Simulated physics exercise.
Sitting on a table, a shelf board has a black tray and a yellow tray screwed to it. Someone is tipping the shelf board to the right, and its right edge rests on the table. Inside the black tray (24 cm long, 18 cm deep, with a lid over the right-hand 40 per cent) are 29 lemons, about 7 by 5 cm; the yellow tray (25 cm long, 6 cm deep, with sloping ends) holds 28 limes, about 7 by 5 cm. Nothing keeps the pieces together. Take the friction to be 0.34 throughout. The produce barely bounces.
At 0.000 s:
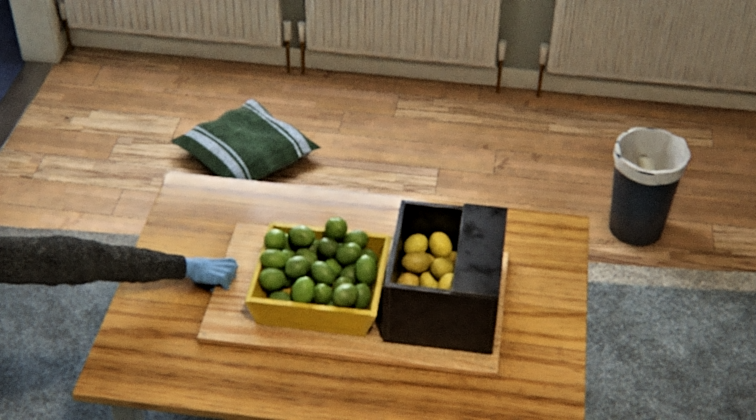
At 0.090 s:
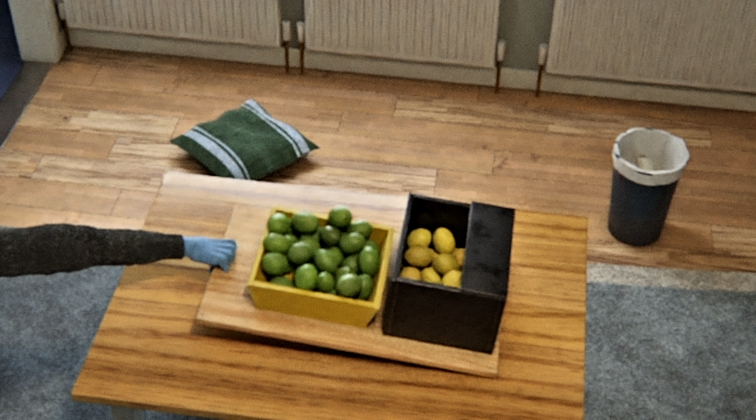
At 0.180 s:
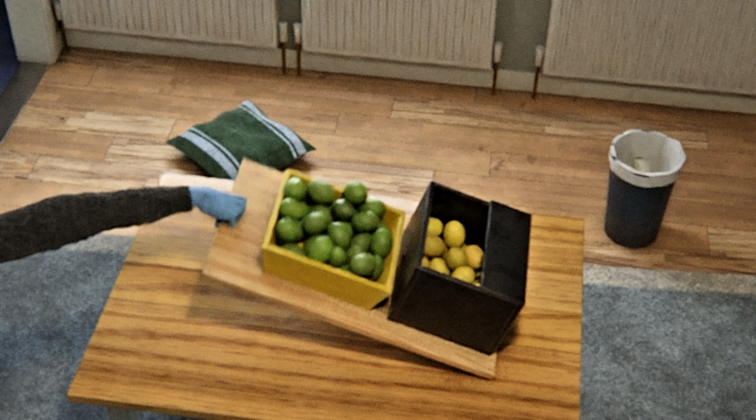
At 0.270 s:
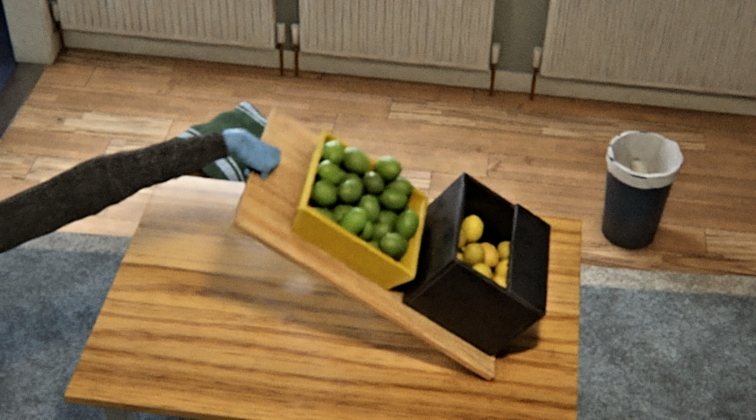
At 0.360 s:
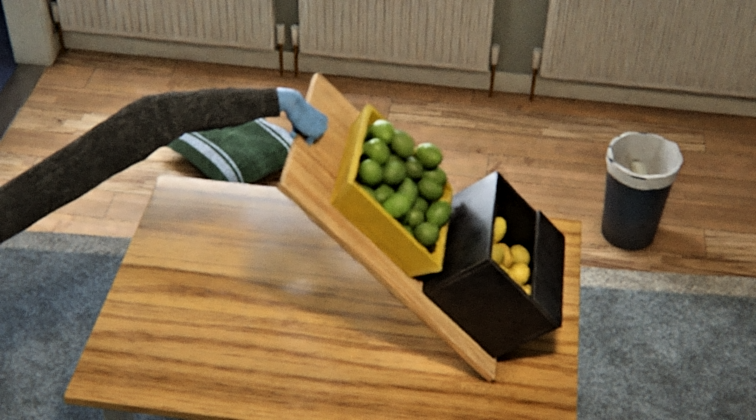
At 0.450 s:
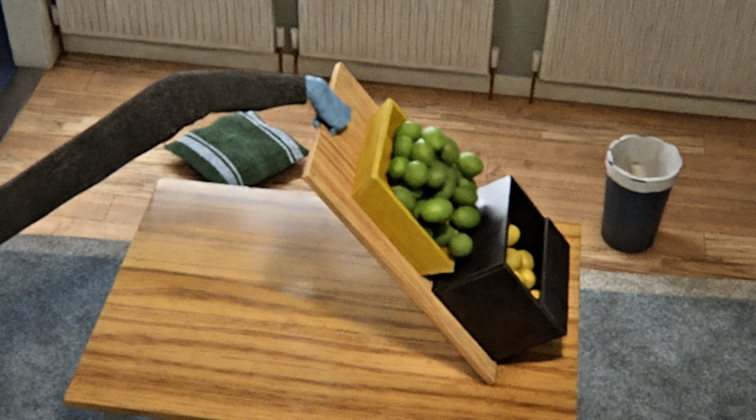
A gloved hand lifts the left end of a wooden board on a table, its right edge staying on the tabletop. The board tilts steadily to a steep slant, carrying a yellow tray of limes and a partly covered black tray of lemons, as the limes bunch toward the right side.
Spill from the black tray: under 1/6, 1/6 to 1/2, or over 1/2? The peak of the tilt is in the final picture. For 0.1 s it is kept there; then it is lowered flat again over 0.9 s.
Losses: Under one part in six.
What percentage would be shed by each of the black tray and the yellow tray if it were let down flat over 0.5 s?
Black tray 0, yellow tray 40 per cent.
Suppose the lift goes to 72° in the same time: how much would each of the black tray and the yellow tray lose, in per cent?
Then the black tray sheds 0 %, while the yellow tray sheds 90 %.
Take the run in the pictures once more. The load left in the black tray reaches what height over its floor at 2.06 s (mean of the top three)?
I'd say some 14 cm high.
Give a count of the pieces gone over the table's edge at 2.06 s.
About 5.
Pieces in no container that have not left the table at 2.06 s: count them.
I'd say close to 5 in all.
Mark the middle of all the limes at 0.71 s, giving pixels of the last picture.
Around (449, 207) in pixels.
After 0.71 s, tilt 49°; the black tray has all 29 and the yellow tray is down by 6 of 28.
After 1.03 s, tilt 24°; the black tray has all 29 and the yellow tray is down by 9 of 28.
After 1.48 s, tilt 0°; the black tray has all 29 and the yellow tray is down by 10 of 28.
Final count (at 2.06 s), the black tray has all 29 and the yellow tray is down by 10 of 28. Asked share, 0 of 29, 0 per cent.
